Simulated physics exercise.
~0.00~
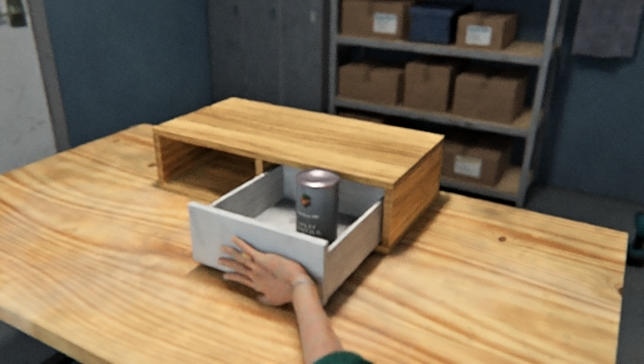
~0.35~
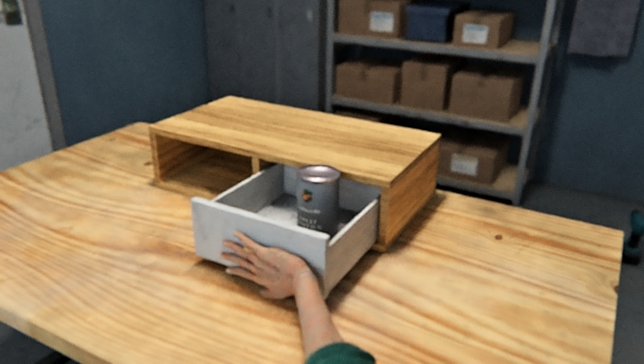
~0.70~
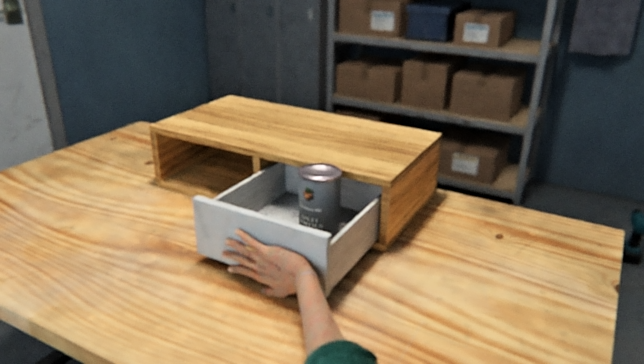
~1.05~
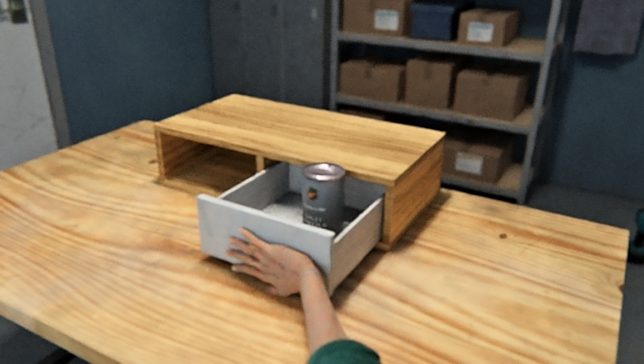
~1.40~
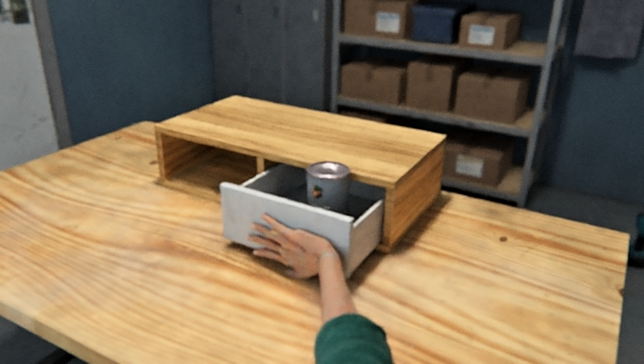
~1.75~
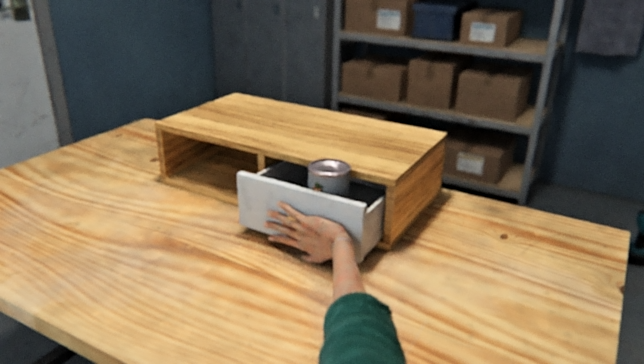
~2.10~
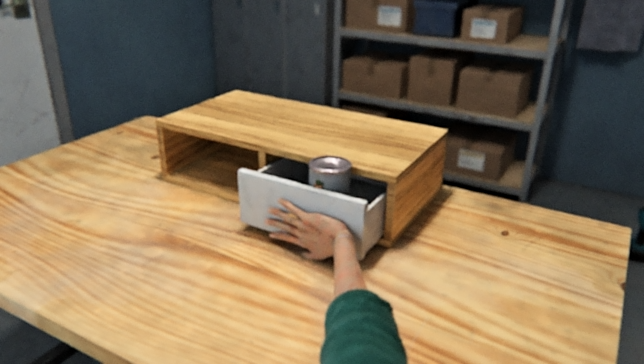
On a wooden workshop table, a hand pushing a white drawer holding an upright grey tin partway into a low cabinet, leaving it ajar.
